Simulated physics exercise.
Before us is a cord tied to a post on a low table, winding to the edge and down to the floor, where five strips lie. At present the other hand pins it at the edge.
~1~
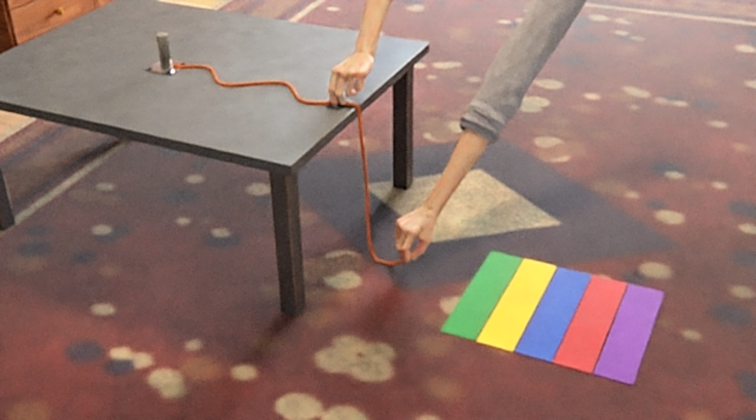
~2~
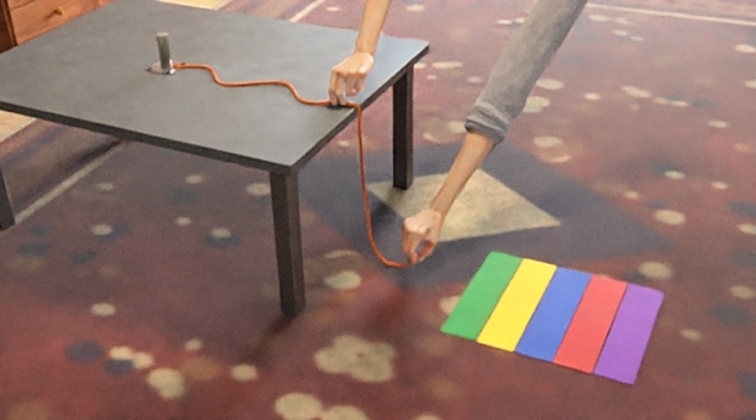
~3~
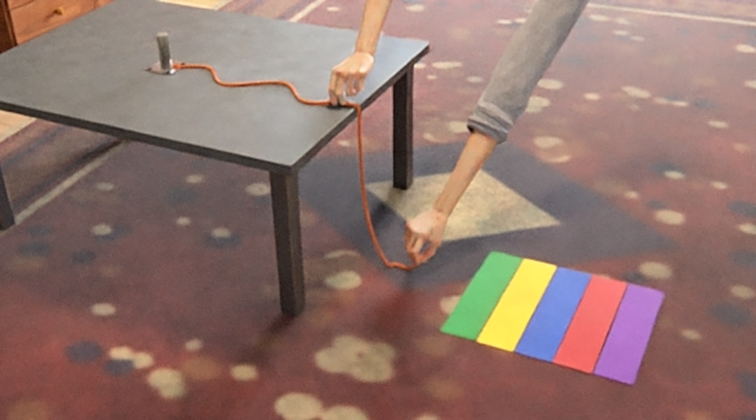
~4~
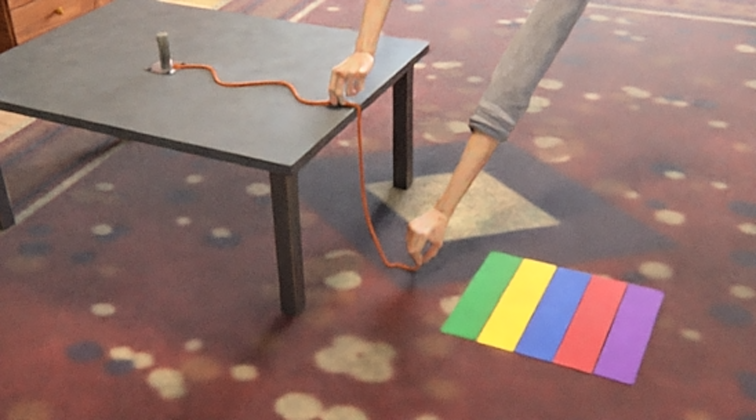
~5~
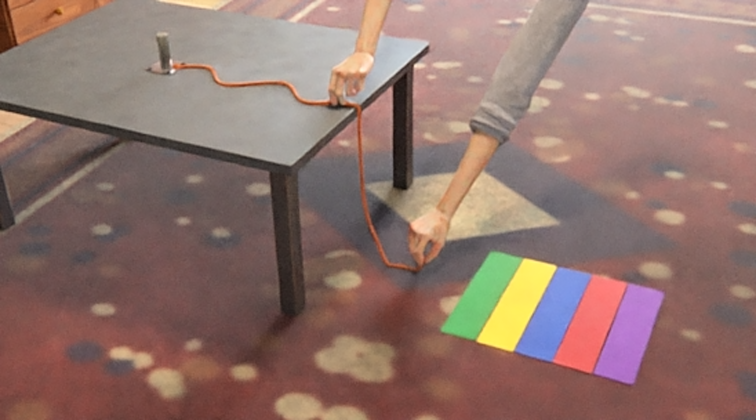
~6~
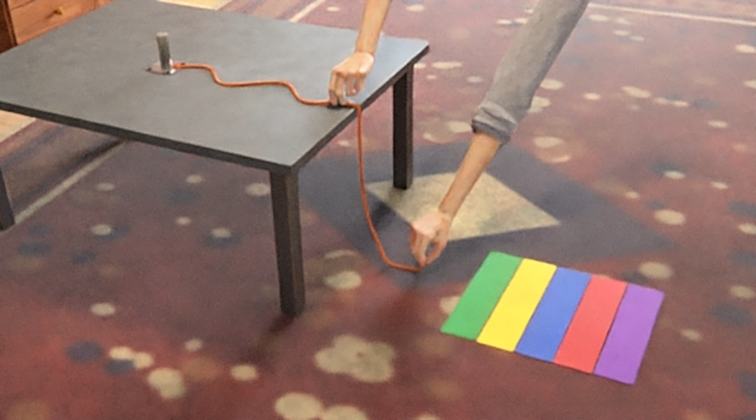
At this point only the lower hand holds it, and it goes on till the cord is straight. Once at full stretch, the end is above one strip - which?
The end stops over the blue strip.
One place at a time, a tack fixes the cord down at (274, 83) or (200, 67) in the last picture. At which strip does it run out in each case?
The end reaches yellow and then blue.
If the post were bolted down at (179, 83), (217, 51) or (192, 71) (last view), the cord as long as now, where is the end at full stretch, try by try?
Somewhere near (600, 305), (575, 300) and (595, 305), in that order.
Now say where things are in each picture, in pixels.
End (410, 258); green (467, 320); yellow (504, 330); blue (541, 340); red (580, 351); purple (619, 361), in the first frame.
End (417, 260); cord through (207, 67) (244, 85) (297, 97) (359, 113) (363, 180) (374, 247), in the second frame.
End (420, 261), in the third frame.
End (422, 261); cord through (207, 67) (244, 85) (297, 97) (359, 113) (362, 180) (378, 246), in the fourth frame.
End (423, 261), in the fifth frame.
End (425, 262); cord through (207, 67) (244, 85) (297, 97) (359, 113) (362, 180) (380, 247), in the sixth frame.
Early on, end near (502, 281); over green.
Midway, end near (535, 290); over yellow.
At the end of the slack, end near (556, 295); over blue. The end stops over the blue strip.
